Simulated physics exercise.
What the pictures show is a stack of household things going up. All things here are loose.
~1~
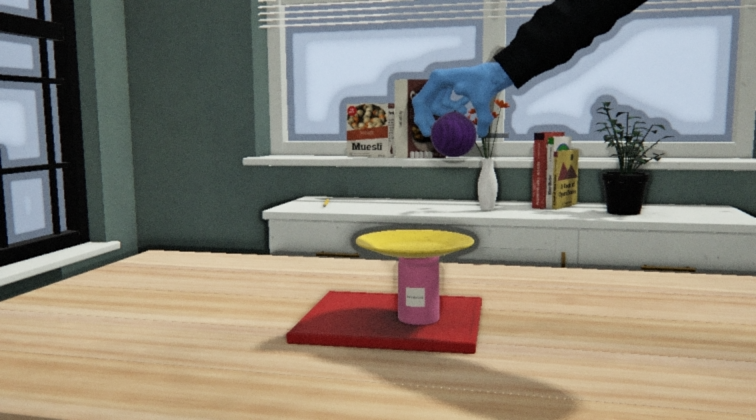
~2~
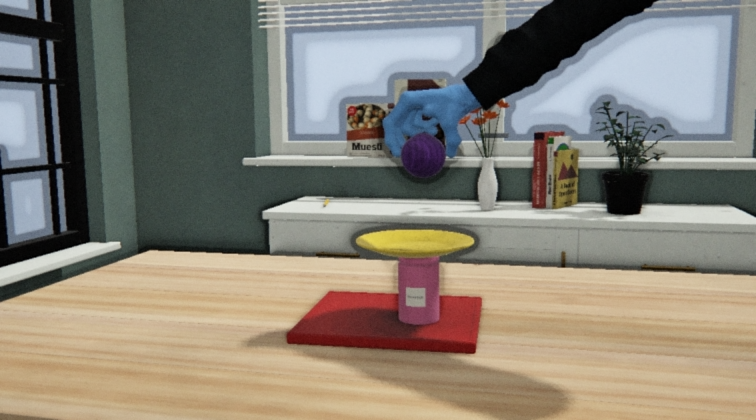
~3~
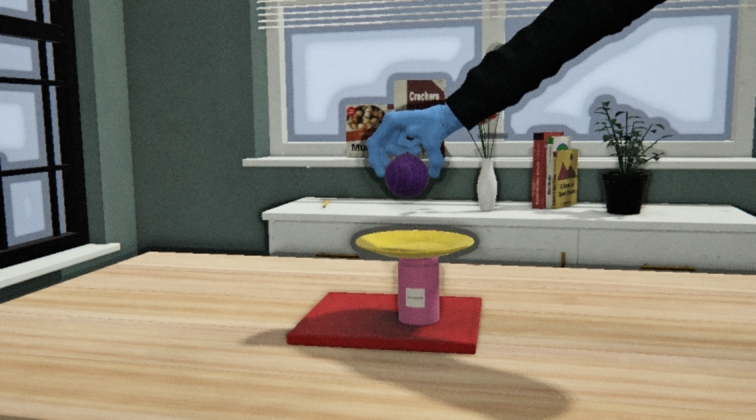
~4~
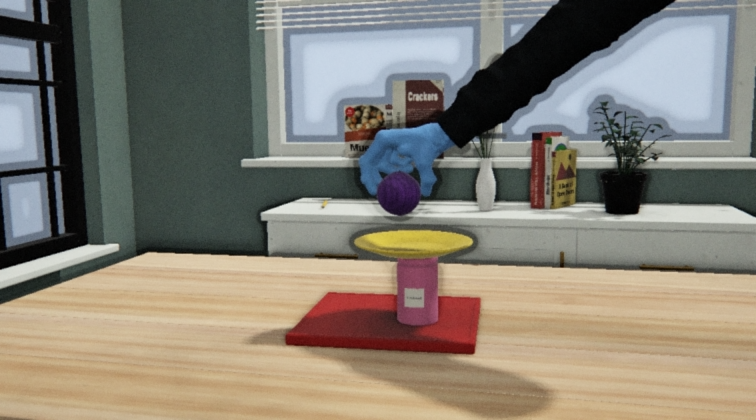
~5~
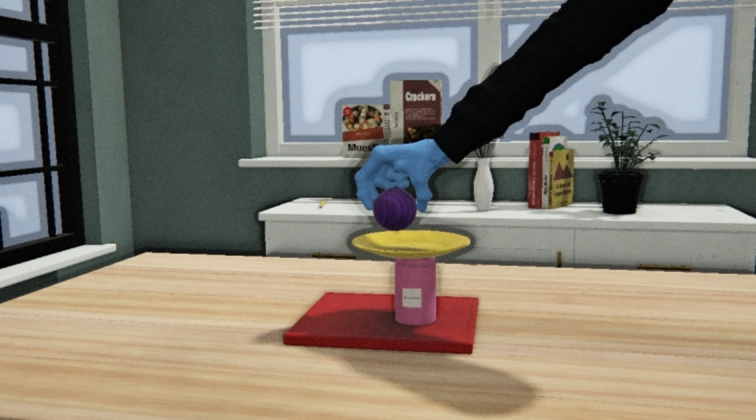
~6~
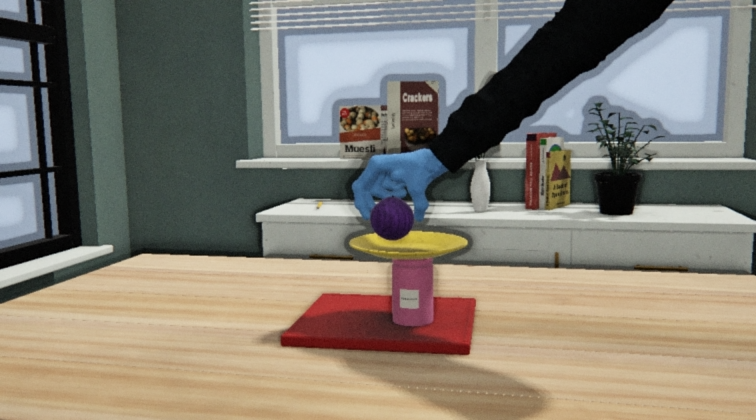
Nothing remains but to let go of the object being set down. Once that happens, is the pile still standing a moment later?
Yes, it is going to stay in one piece.
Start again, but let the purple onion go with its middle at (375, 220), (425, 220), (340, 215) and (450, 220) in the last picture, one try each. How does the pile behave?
The pile remains standing the first time, remains standing the second time, collapses the third time and remains standing the fourth time.
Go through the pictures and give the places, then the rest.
In the first picture, still above its spot; purple onion (453, 135); yellow plate (415, 245).
In the second picture, still above its spot; purple onion (423, 155); red tray (393, 318).
In the third picture, still above its spot; purple onion (407, 175); pink jar (419, 286).
In the fourth picture, still above its spot; purple onion (399, 193); yellow plate (413, 246).
In the fifth picture, still above its spot; purple onion (395, 209); red tray (389, 319).
In the sixth picture, in place under the hand; purple onion (392, 218); pink jar (413, 287).
Then, 0.70 s past the last view, nothing moves.
Then, 1.60 s past the last view, things are still on the move.
Then, 2.30 s past the last view, nothing moves.
Finally, all 4 still in place. Final places as the last picture's camera would see them, purple onion near (391, 219). The pile stays up.
